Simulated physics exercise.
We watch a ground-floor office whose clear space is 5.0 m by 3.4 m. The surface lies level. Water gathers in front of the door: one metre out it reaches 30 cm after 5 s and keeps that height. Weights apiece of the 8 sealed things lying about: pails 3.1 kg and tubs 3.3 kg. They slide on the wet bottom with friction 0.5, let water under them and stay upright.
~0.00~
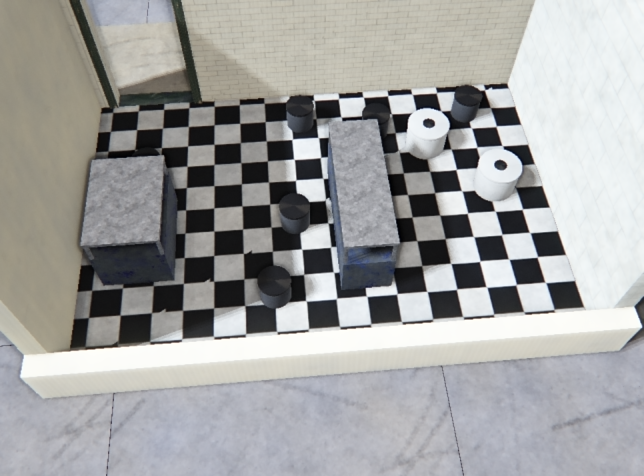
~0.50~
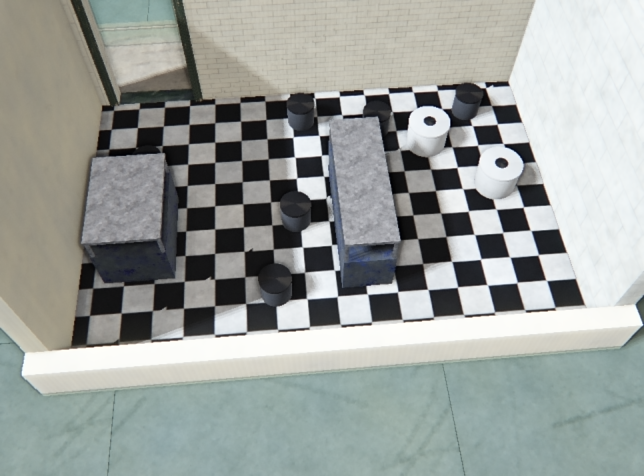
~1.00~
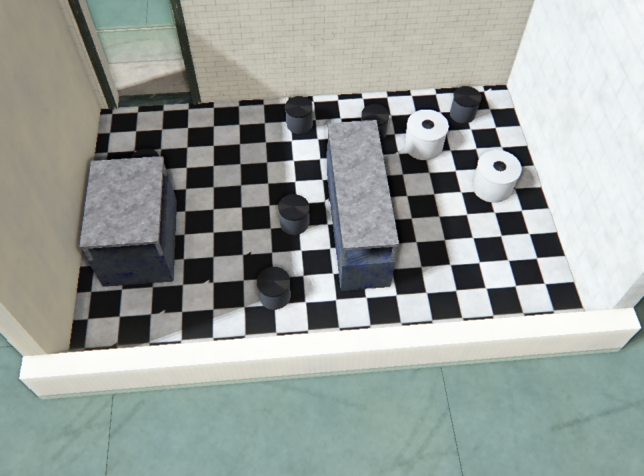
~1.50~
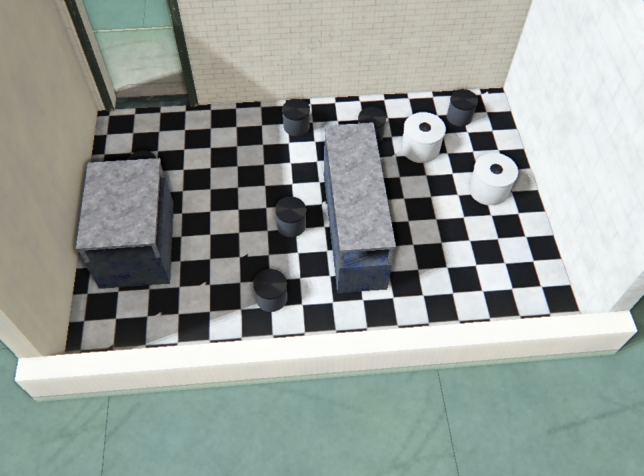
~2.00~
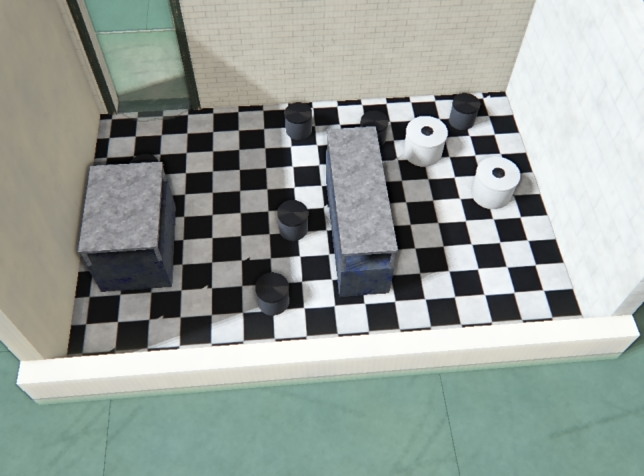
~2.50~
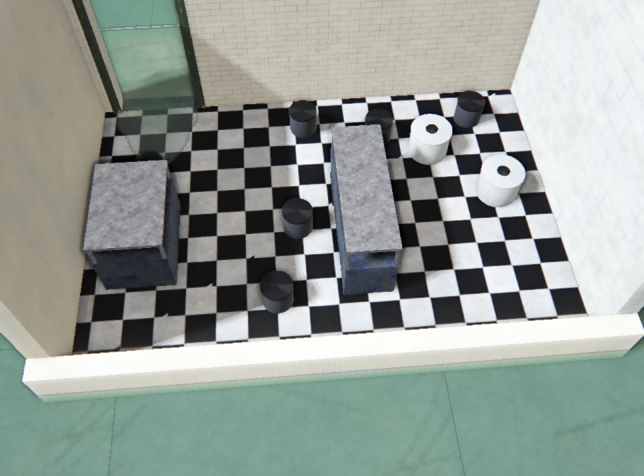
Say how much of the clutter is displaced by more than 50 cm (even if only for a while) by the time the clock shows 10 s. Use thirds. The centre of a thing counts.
That comes to between one and two thirds.
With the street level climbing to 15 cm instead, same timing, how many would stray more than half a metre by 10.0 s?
In that case 2 of them.
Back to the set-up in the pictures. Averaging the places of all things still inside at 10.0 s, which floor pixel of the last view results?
Around (408, 182).
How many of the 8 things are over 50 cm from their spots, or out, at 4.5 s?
0 of them.
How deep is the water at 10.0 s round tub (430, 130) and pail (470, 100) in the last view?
About 4 and 6 cm.
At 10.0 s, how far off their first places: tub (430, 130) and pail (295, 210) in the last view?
In that order: 50 cm, 200 cm.
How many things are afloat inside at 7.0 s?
3 of them.
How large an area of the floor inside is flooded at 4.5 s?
About 5.5 m2.
After 3.5 s 0 of 8 are over 50 cm from their spots; 0 afloat.
After 4.5 s 0 of 8 are over 50 cm from their spots; 1 afloat.
After 7.0 s 3 of 8 are over 50 cm from their spots; 3 afloat.
After 10.0 s 4 of 8 are over 50 cm from their spots, and 5 have been at some point; 8 afloat.
